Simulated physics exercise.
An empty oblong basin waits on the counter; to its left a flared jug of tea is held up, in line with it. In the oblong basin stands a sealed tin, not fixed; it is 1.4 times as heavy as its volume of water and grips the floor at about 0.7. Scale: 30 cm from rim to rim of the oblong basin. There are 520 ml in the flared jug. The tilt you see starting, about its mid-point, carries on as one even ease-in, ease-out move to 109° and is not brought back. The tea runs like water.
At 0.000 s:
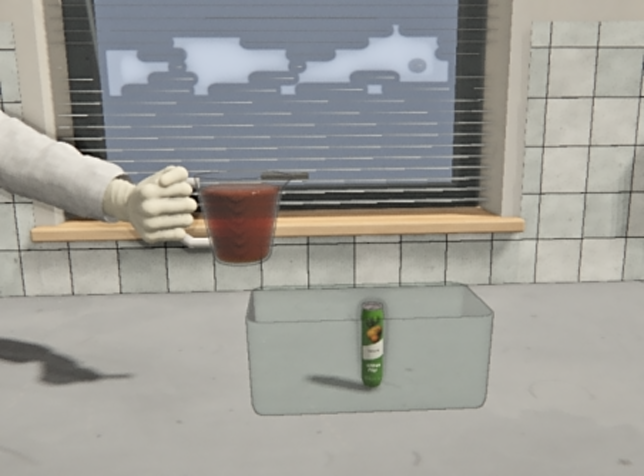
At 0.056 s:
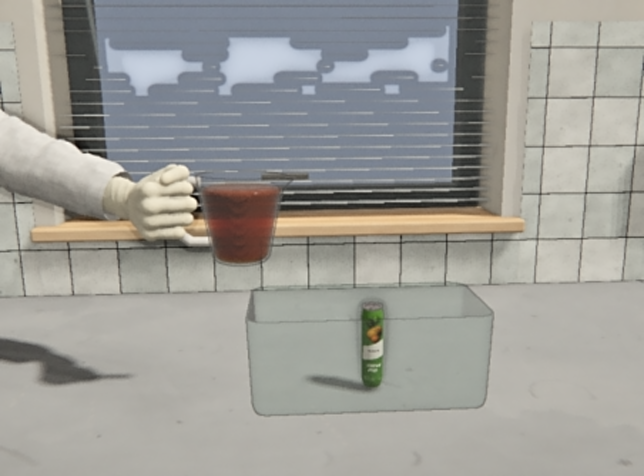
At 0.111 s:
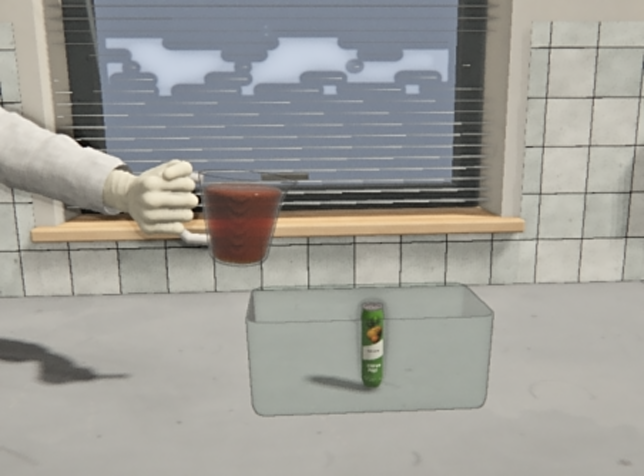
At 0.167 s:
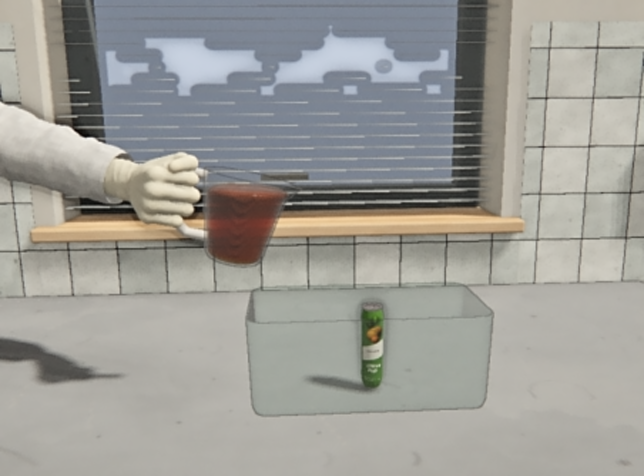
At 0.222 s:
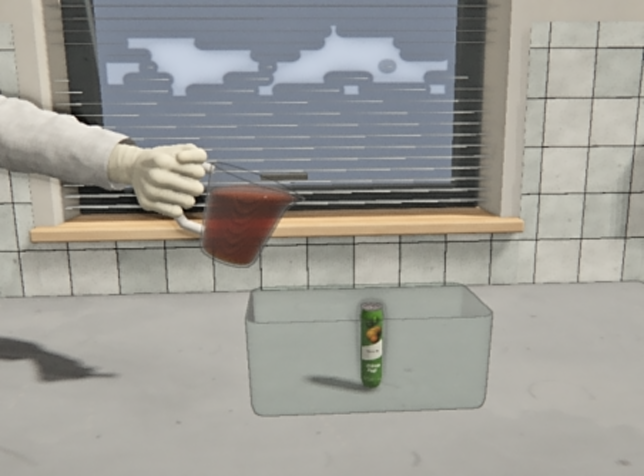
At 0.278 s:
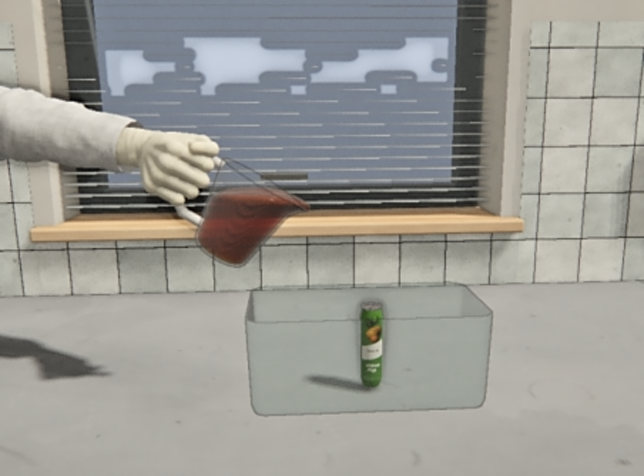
Gloved hand tilting a clear jug of reddish-brown tea rightward, liquid reaching its lip, above a basin containing a green tin.
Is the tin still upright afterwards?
It keeps standing.
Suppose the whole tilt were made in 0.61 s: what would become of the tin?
Then it keeps standing.
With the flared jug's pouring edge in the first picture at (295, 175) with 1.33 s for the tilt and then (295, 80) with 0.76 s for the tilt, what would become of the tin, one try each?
First it keeps standing; then it falls.
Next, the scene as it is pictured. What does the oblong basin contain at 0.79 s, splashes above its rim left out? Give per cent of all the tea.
Near 90 in a hundred.
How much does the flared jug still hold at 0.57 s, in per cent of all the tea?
About 44 per cent.
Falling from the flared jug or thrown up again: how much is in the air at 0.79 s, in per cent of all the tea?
Near 5 in a hundred.
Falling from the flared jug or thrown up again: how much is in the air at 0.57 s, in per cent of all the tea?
Some 22 per cent.
Then, 0.57 s in, the tilt is 94° and 44 per cent is still to pour; the tin stands where it began.
Then, 0.79 s in, the tilt is 109° and 4 per cent is still to pour; the tin stands where it began.
Then, 1.01 s in, the tilt is 109° and 0 per cent is still to pour; the tin stands where it began.
Then, 1.26 s in, the tilt is 109° and 0 per cent is still to pour; the tin stands where it began.
Finally, the tin stands where it began.
